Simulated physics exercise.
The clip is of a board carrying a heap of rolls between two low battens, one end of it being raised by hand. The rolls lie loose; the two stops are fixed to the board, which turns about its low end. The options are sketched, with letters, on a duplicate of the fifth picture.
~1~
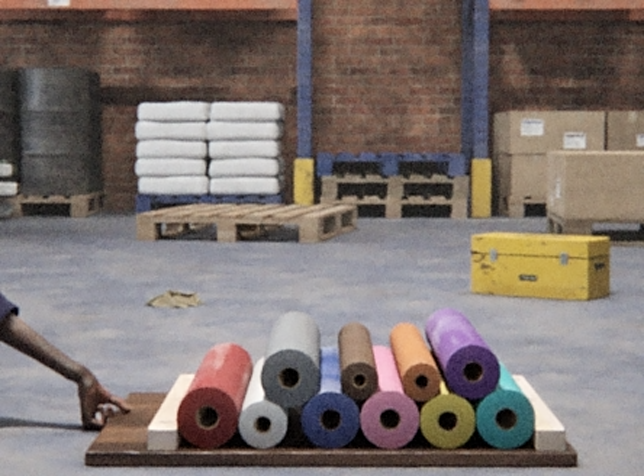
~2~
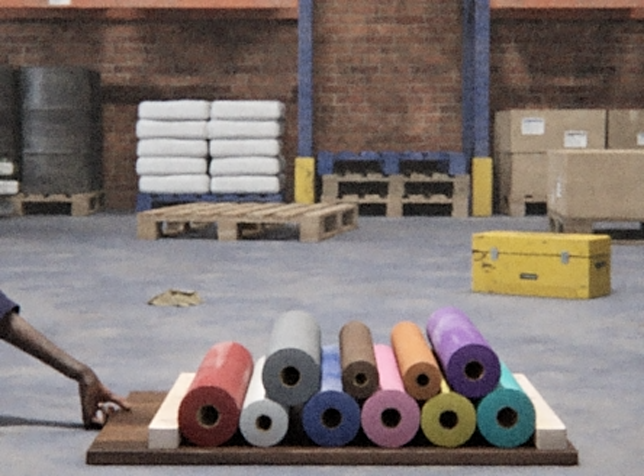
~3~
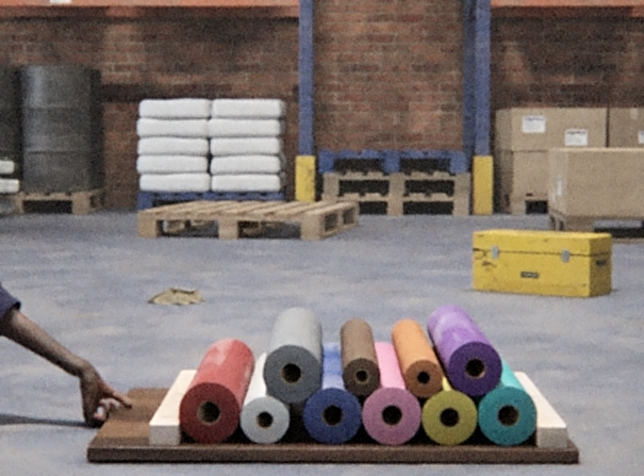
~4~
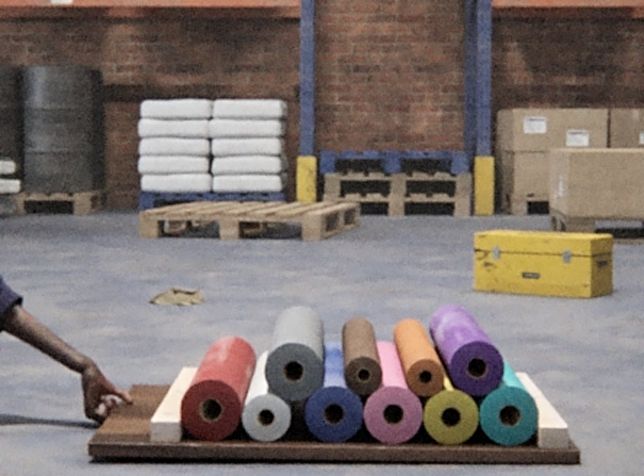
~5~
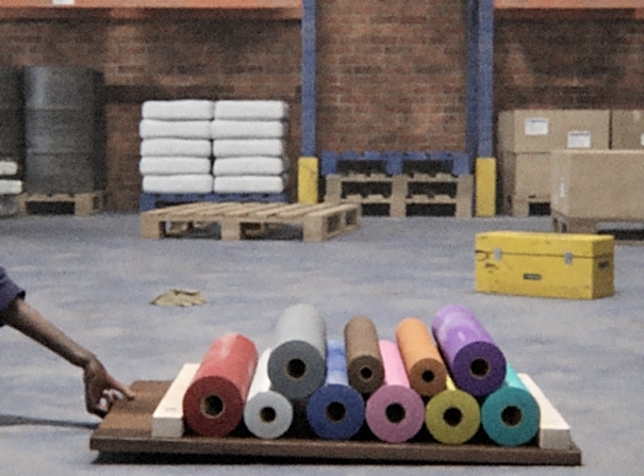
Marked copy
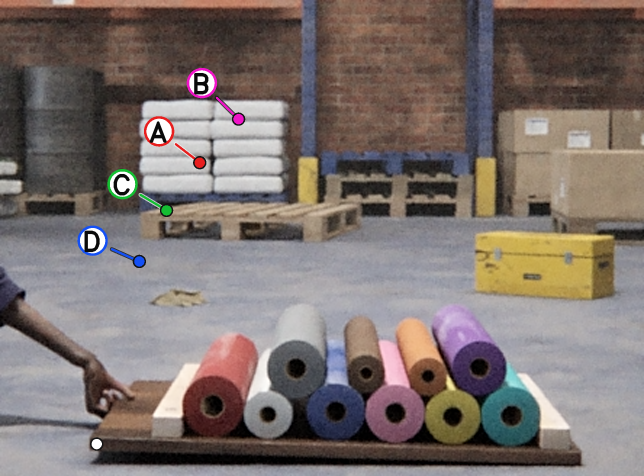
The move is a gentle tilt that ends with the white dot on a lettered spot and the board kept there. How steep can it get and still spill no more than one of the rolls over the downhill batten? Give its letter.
The last mark within the limit is C.
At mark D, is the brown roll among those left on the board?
The brown roll: Yes.
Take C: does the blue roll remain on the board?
The blue roll: Yes.
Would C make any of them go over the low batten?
No, at C.
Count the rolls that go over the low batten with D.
With D, none.
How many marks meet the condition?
Two of them.
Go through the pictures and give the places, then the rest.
In the first frame, red roll (208, 417); white roll (263, 424); blue roll (331, 419).
In the second frame, blue roll (332, 418); pink roll (391, 417).
In the third frame, board (333, 411); red roll (209, 412); white roll (265, 420); orange roll (424, 378).
In the fourth frame, board (334, 410); red roll (211, 409); white roll (266, 417).
In the fifth frame, board (335, 408); red roll (213, 406); white roll (268, 414).
On the copy, A at (200, 163); B at (238, 119); C at (167, 210); D at (139, 262); the white dot at (97, 444).
On C. First, board at 18°.
Then, board at 31°.
Finally, board at 31°, none over the low batten.
By contrast, A four over the low batten (purple, orange, grey, brown); B four over the low batten (purple, orange, grey, brown); D none over the low batten.
